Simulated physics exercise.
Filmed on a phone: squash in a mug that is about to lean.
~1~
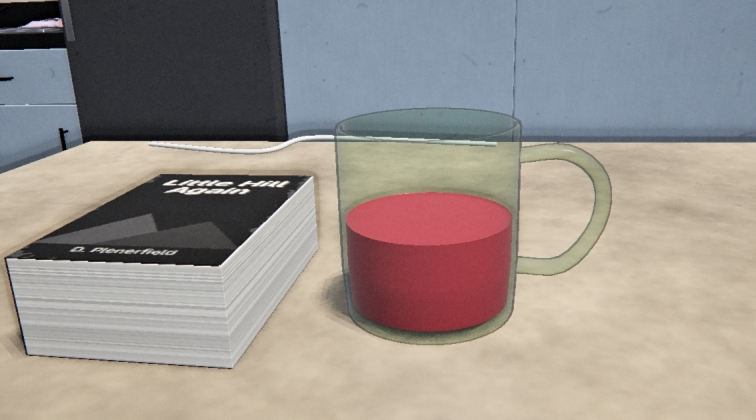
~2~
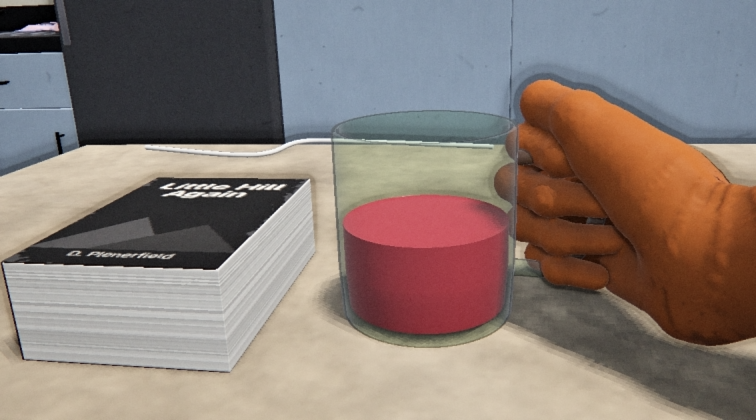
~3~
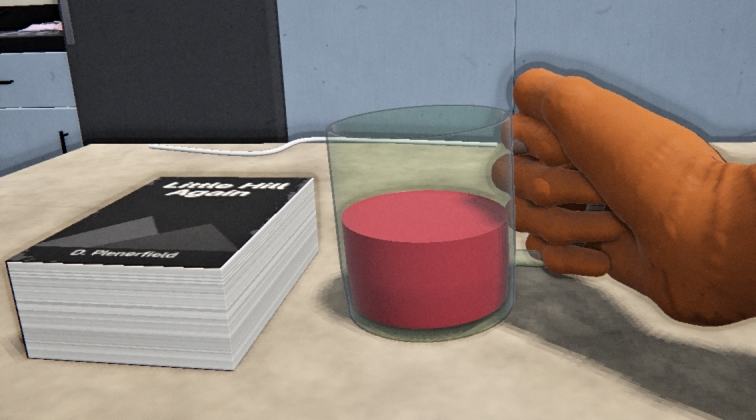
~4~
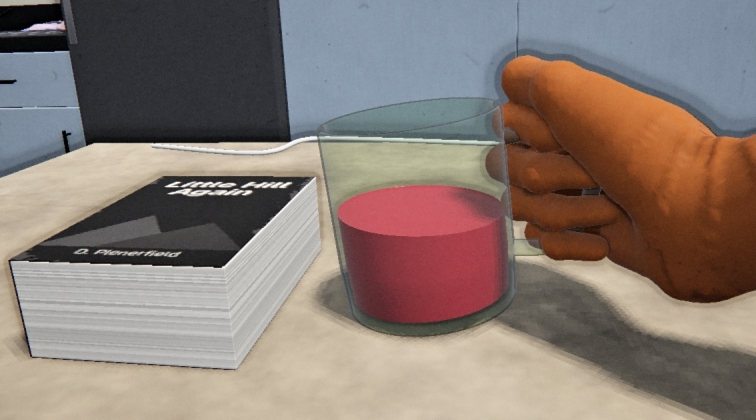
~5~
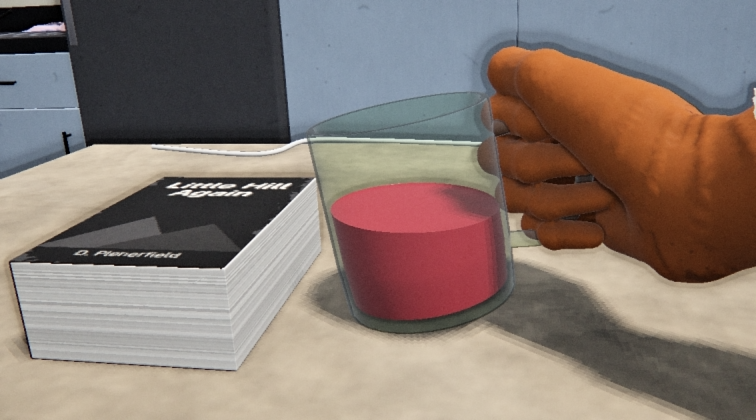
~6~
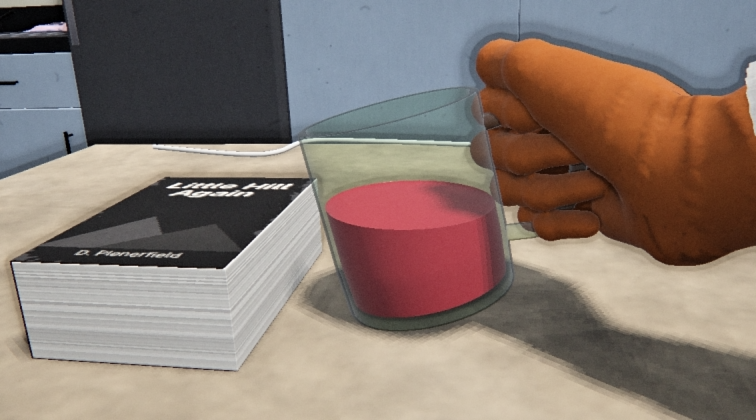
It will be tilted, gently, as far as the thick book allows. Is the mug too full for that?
The mug keeps it all in.
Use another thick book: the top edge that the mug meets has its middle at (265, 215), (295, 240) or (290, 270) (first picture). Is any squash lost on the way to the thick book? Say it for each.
In turn: Loses none, keeps it in, leaks.
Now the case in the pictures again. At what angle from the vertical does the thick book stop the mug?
About 35°.
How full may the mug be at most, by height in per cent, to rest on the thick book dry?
Near 70 in a hundred.
Soon after, the mug leans by about 20°; nothing has left it.
Later, the mug leans by about 30°; nothing has left it.
In the end, the mug leans by about 35°, against the thick book; nothing has left it.
